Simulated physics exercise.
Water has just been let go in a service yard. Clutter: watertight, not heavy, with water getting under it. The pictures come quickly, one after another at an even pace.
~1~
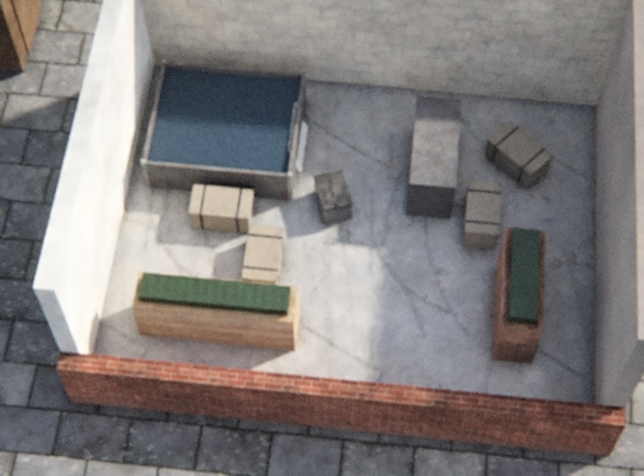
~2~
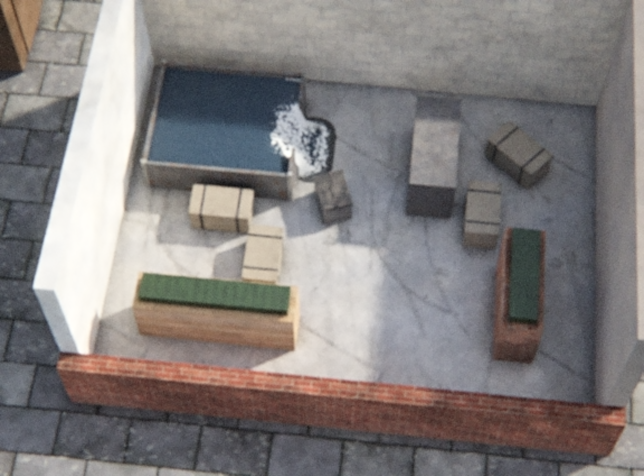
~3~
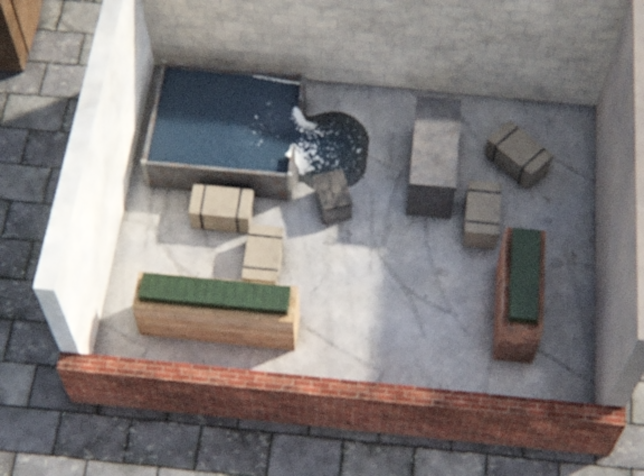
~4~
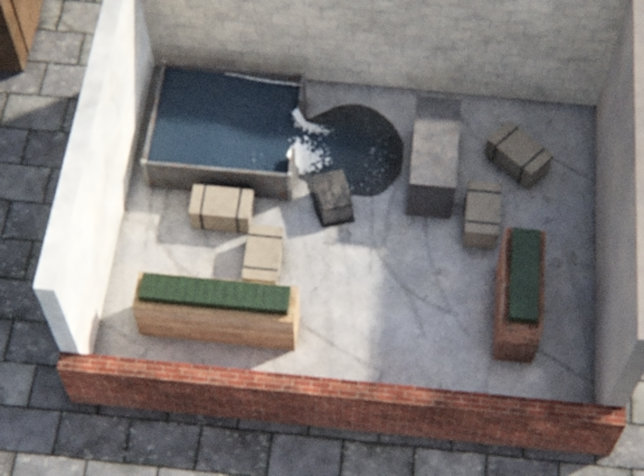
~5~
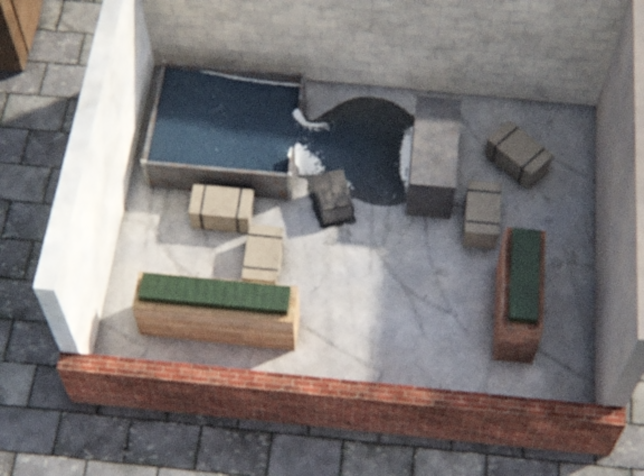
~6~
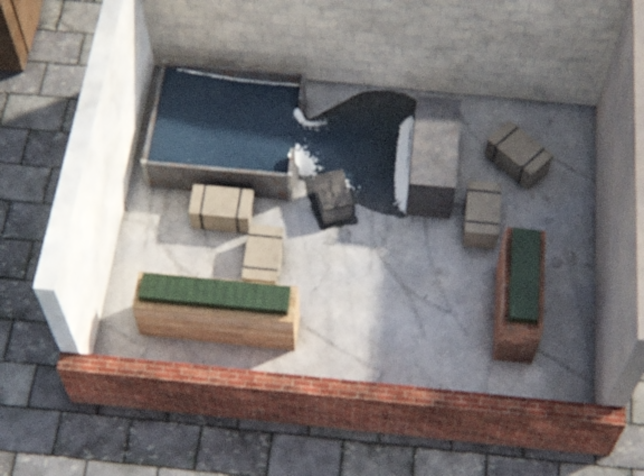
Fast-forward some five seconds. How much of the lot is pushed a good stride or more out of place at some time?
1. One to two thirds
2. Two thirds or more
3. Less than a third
Option 3: Less than a third.
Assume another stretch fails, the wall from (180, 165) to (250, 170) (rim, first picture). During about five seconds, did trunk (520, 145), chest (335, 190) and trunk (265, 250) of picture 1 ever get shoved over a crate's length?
First stays short of it, second stays short of it, third covers that distance.
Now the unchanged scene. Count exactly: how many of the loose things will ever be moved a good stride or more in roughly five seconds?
So, 0 of them.
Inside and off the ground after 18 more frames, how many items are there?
It works out to 0.
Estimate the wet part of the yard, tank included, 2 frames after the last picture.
My guess is around 20 per cent.
A moment on, 0 of 5 are well off their spots; 0 afloat.
Next, 0 of 5 are well off their spots; 0 afloat.
Later, 0 of 5 are well off their spots; 0 afloat.
In the end, 0 of 5 are well off their spots, and 0 have been at some point; 0 afloat.
